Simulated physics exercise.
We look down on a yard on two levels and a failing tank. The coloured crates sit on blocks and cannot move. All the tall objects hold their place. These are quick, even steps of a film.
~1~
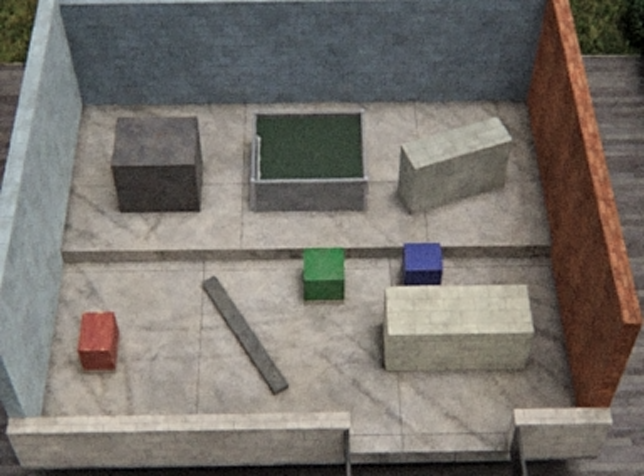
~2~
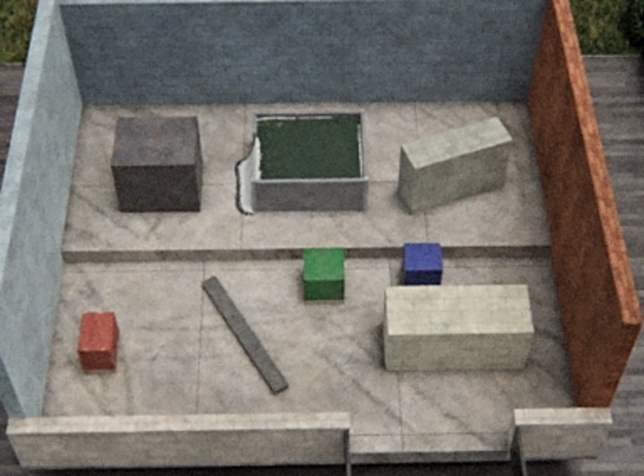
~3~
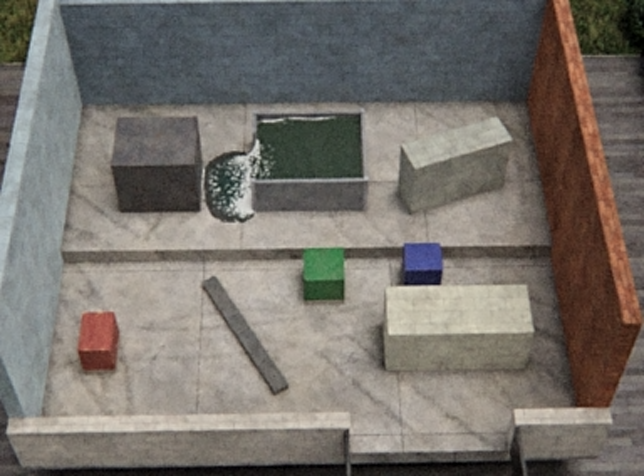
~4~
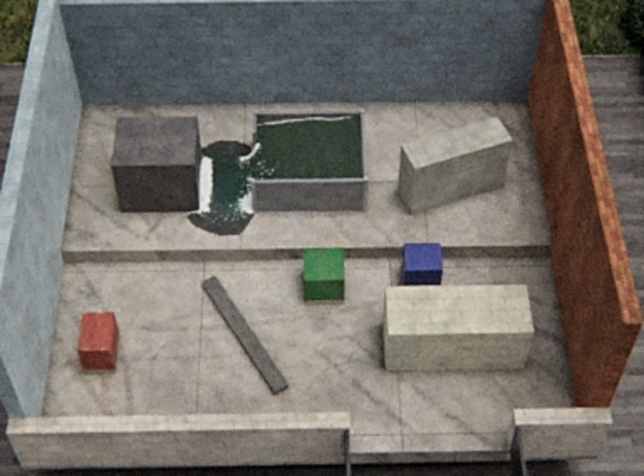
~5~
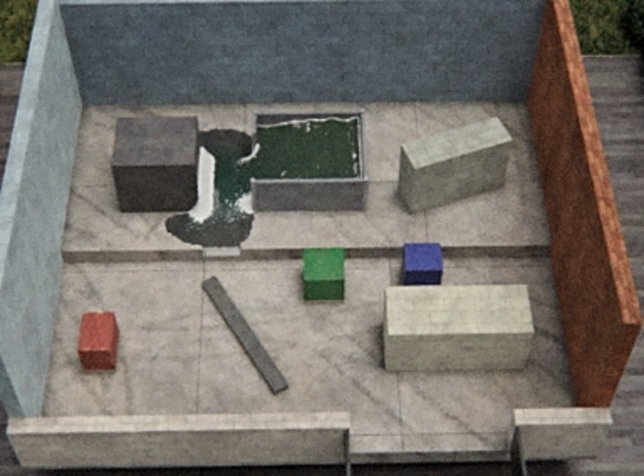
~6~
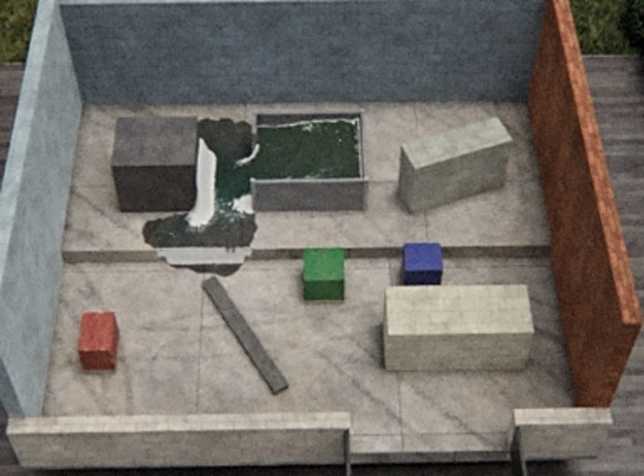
Dark green water burst from the left side of a walled tank, spread across the upper level to the dark gray block, then ran over the step's edge onto the lower floor.
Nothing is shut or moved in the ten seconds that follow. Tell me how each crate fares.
One by one: The green crate keeps dry; the red crate is soaked; the blue crate keeps dry.
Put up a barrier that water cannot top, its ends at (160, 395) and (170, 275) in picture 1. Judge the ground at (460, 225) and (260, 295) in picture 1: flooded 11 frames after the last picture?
In turn: Dry, awash.
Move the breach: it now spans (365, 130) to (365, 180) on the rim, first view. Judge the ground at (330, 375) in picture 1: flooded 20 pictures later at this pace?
There: Under water.
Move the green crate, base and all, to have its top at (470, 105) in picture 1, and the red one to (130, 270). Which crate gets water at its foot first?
I say the red crate.
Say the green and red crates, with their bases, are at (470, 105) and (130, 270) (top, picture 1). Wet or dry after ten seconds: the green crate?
One by one: The green crate is wetted.
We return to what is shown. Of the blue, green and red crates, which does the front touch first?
First comes the red-painted one.
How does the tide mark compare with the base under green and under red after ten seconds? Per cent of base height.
Roughly 50 per cent, then 170 per cent.
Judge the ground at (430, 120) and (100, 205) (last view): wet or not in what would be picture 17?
One after the other: Free of water, dry.
A moment on, water covers 15 % of the floor; the green crate not reached, the red crate not reached, the blue crate not reached.
Next, water covers 35 % of the floor; the green crate water round its plinth, the red crate water round its plinth, the blue crate not reached.
Then, water covers 50 % of the floor; the green crate water round its plinth, the red crate water round its plinth, the blue crate not reached.
Later, water covers 65 % of the floor; the green crate water round its plinth, the red crate water round its plinth, the blue crate not reached.
In the end, water covers 80 % of the floor; the green crate stayed above the water, the red crate was topped, the blue crate stayed above the water.
